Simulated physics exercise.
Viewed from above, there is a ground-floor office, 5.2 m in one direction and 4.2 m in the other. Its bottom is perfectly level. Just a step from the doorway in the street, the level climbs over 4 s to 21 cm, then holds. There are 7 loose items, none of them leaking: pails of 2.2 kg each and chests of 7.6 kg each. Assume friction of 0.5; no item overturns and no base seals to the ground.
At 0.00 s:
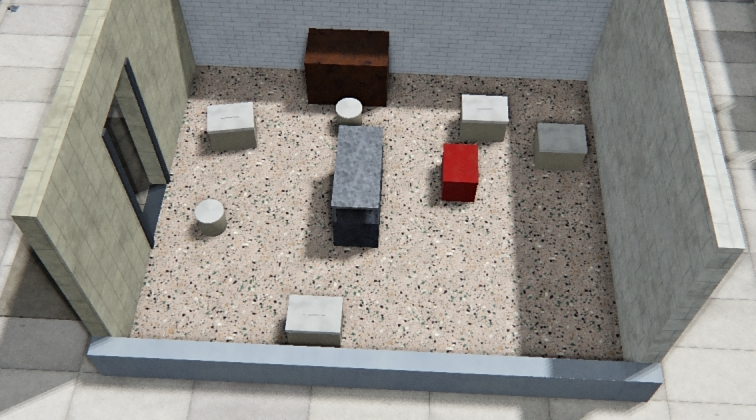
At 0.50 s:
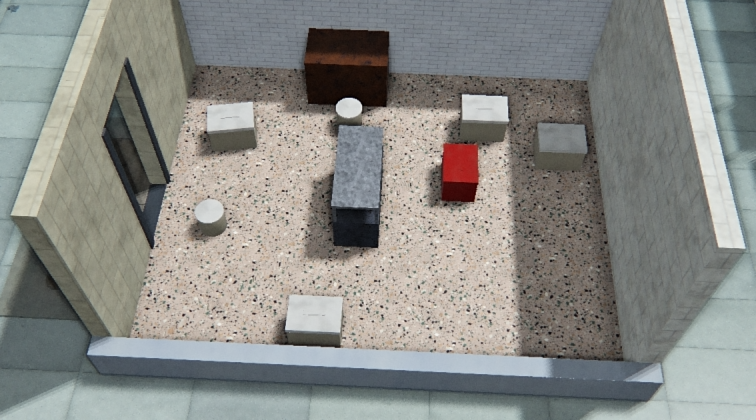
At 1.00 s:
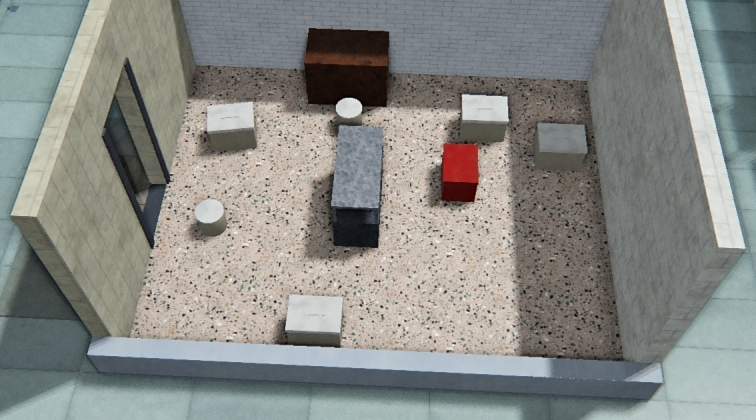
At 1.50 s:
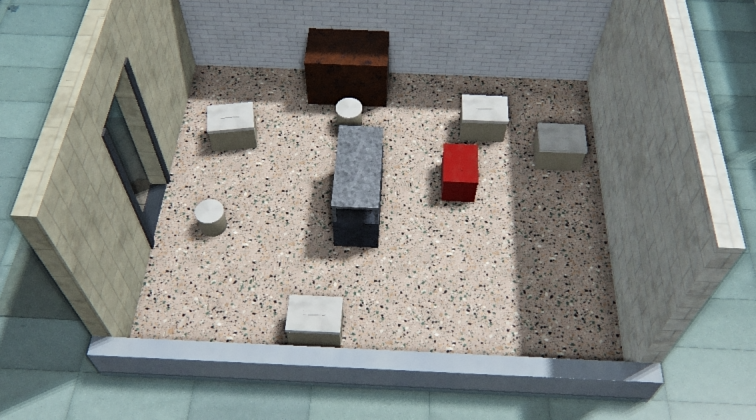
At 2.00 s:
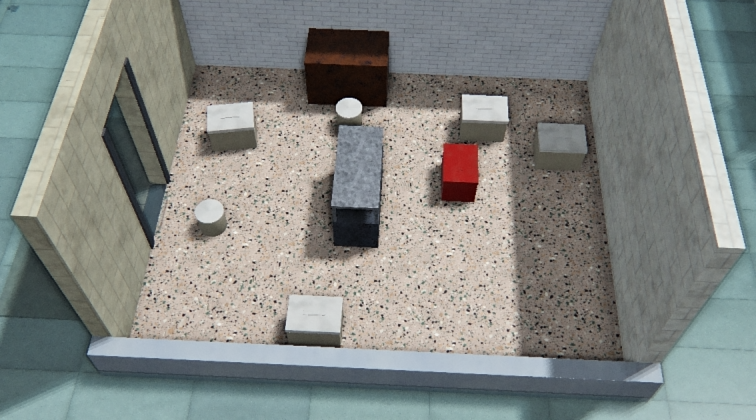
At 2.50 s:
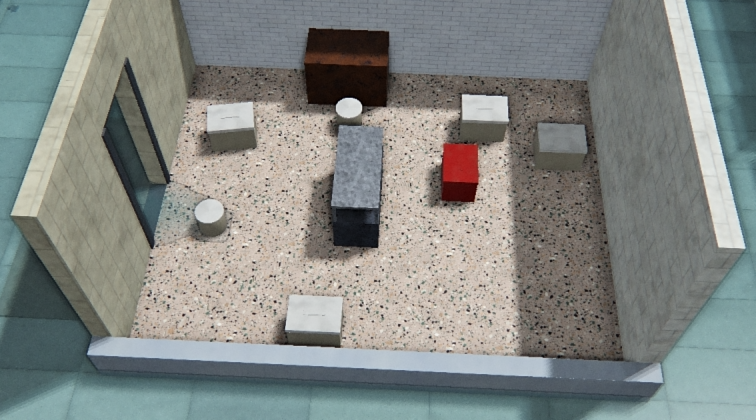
Water spreading over the paving around a roofless office, then just reaching inside the left doorway, while the furniture stays still.
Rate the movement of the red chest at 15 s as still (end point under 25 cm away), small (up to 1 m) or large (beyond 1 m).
Small.
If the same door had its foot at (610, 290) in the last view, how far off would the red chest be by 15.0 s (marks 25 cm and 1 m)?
Under that change the red chest is pushed well away.
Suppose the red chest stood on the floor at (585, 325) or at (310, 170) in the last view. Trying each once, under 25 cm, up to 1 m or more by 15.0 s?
Going in order, it gets pushed a long way and then it gets pushed a long way.
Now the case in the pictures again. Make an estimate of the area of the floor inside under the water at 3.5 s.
My estimate is roughly 3.0 m2.
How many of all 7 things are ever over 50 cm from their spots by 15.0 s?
I make that 6.
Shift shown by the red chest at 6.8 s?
Around 0 centimetres.
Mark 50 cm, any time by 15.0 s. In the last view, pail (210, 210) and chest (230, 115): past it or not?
Beyond, within.
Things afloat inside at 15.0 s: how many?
At that moment it comes to 7.
After 3.5 s the red chest is near (461, 163), 0.0 m from its start, aground; 0 afloat.
After 6.8 s the red chest is near (461, 163), 0.0 m from its start, aground; 2 afloat.
After 11.0 s the red chest is near (461, 163), 0.0 m from its start, aground; 4 afloat.
After 15.0 s the red chest is near (420, 176), 0.5 m from its start, afloat; 7 afloat.
